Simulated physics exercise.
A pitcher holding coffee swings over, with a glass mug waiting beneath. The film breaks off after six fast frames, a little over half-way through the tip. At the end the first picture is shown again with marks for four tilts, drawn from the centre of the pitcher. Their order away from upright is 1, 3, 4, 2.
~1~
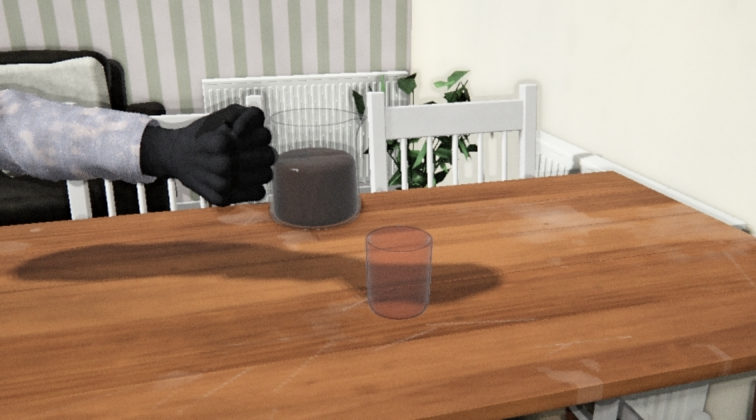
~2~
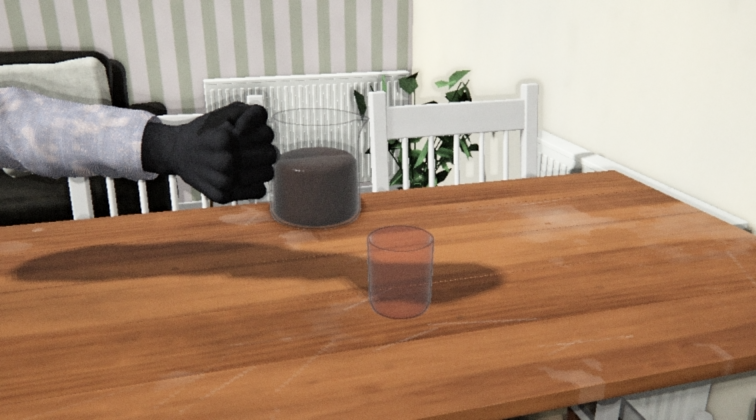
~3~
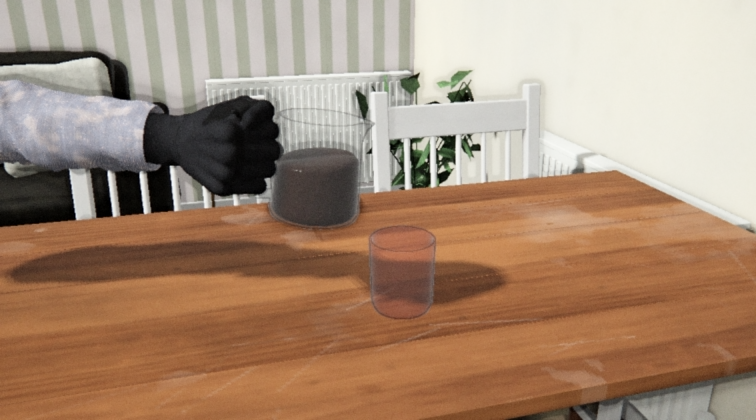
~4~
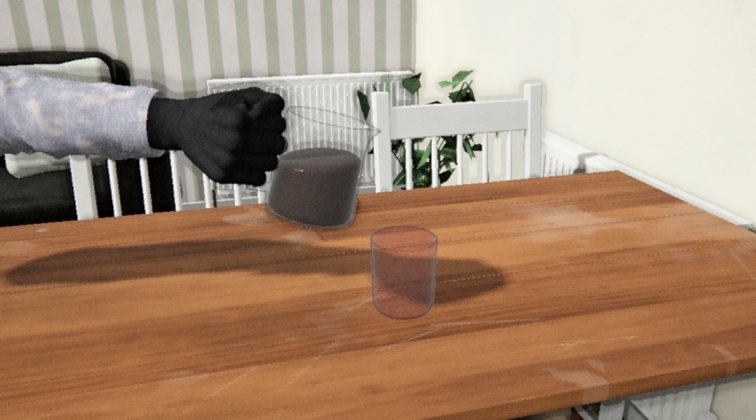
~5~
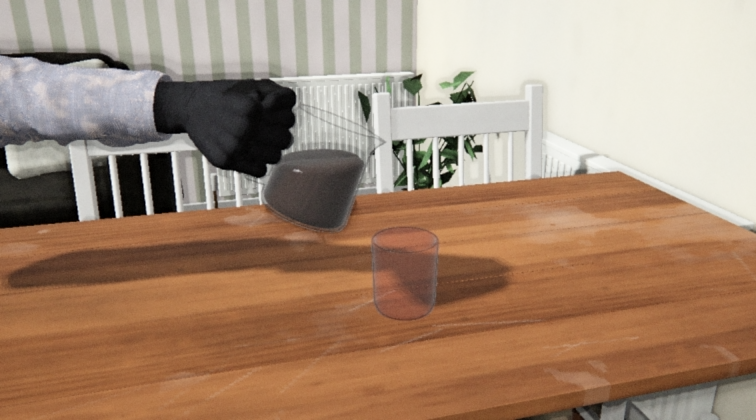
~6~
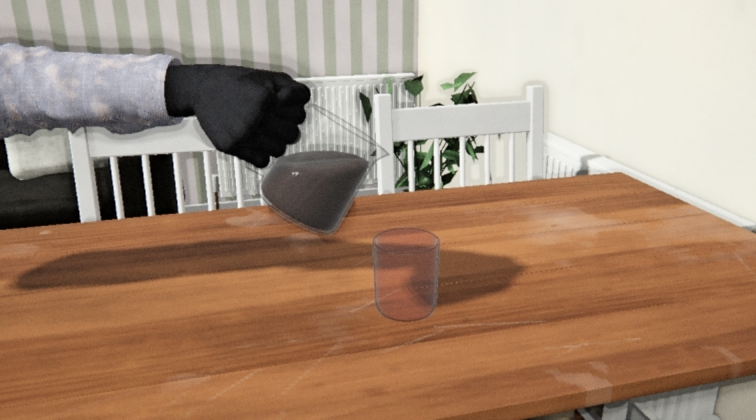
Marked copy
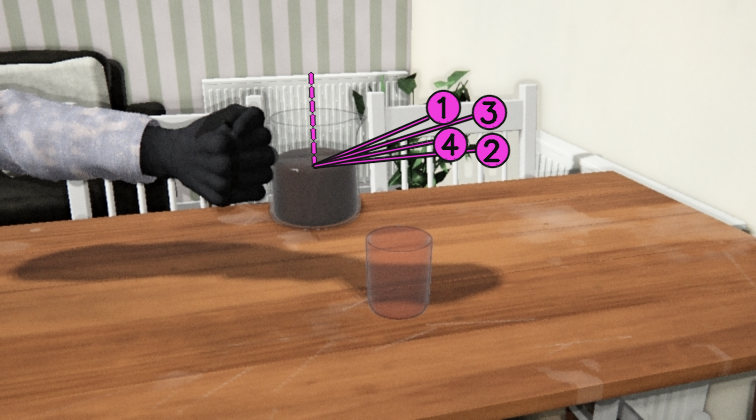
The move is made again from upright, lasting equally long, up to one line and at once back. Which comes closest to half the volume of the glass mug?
1 is best.
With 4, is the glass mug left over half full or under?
Over.
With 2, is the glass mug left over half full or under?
Over.
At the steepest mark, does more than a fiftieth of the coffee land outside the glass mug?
Yes, it does.
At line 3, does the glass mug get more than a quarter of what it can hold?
Yes, it does.
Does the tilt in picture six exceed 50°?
No, it does not.
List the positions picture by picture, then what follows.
Upright, lip at (365, 116); rim of the glass mug round (399, 238); nothing has left yet.
Upright, lip at (367, 118); nothing has left yet.
Tipped about 7°, lip at (373, 122); nothing has left yet.
Tipped about 14°, lip at (379, 130); nothing has left yet.
Tipped about 23°, lip at (384, 141); nothing has left yet.
Tipped about 33°, lip at (388, 153); nothing has left yet.
On the marked copy, 1 at (427, 117); 2 at (475, 150); 3 at (473, 116); 4 at (432, 141).
With 1, the glass mug ends with about 51 % of what it can hold.
With 2, the glass mug ends with about 81 % of what it can hold; 11 % of the coffee is spilt.
With 3, the glass mug ends with about 64 % of what it can hold.
With 4, the glass mug ends with about 73 % of what it can hold; 6 % of the coffee is spilt.
